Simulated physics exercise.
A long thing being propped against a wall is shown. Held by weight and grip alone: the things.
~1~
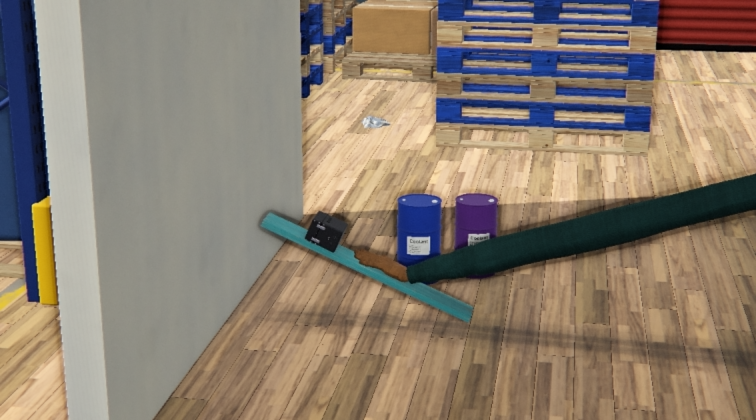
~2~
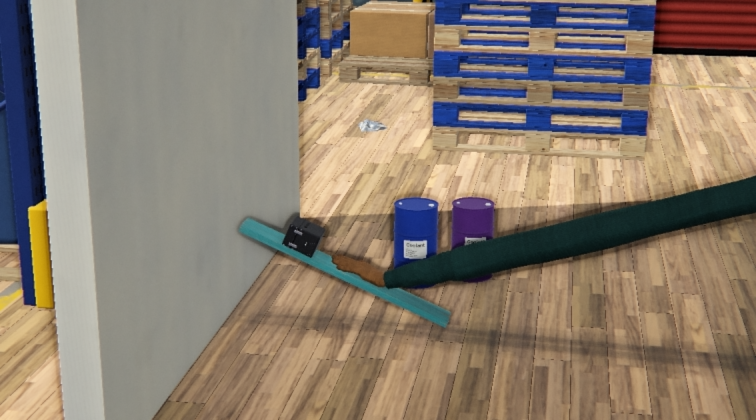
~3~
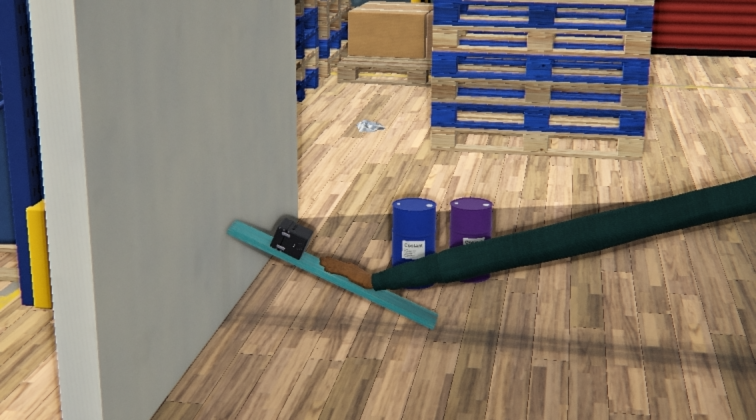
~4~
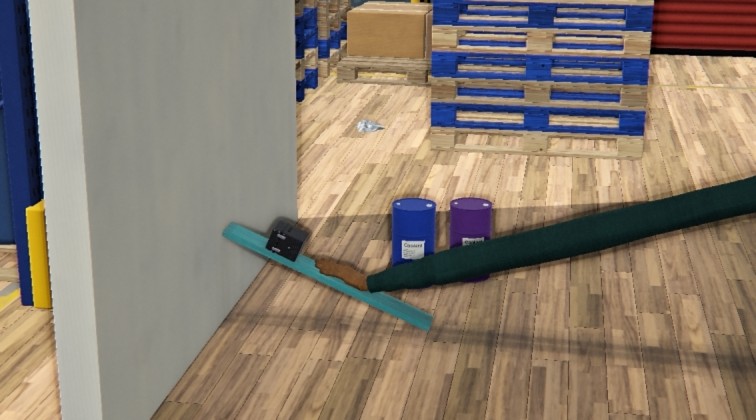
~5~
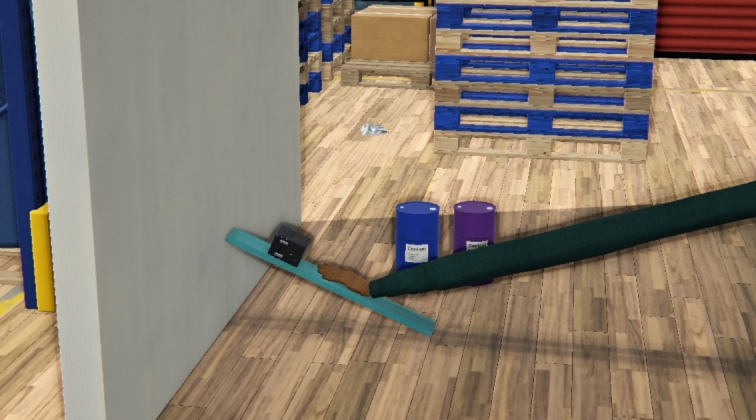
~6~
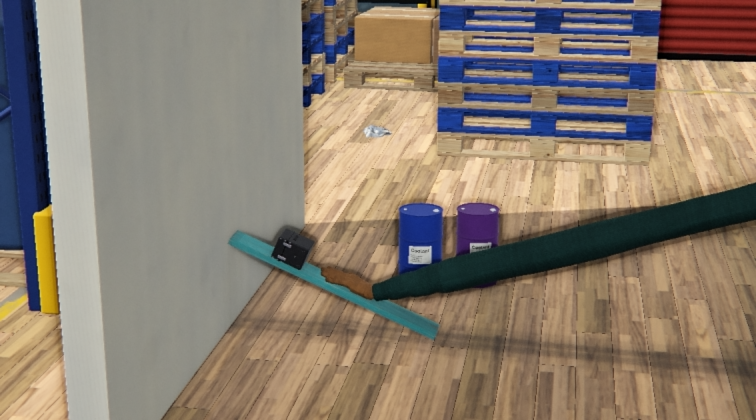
A turquoise plank with a small black box on it slants down to the right beside a pale grey wall, held by a brown-gloved hand on a long dark green arm reaching in from the right. Seen from slightly above, the wood-floored storeroom holds blue and purple canisters, blue-edged pallets and a cardboard box behind. The arm moves the plank a short way left and slightly down, then barely shifts, while the view drifts slightly.
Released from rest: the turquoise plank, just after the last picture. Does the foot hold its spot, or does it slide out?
Dislodged.
Then, 0.20 s later than the last frame, turquoise plank leaning 4° more than when let go near (337, 291).
Then, 0.30 s later than the last frame, turquoise plank leaning 16° more than when let go near (342, 313).
Then, 0.40 s later than the last frame, turquoise plank leaning 23° more than when let go near (345, 321).
Then, 0.50 s later than the last frame, turquoise plank leaning 23° more than when let go near (345, 326).
When it is over, moved from the start, turquoise plank; the other 2 as before. End places, in pixels of the last picture, turquoise plank near (345, 326). The plank gives way.
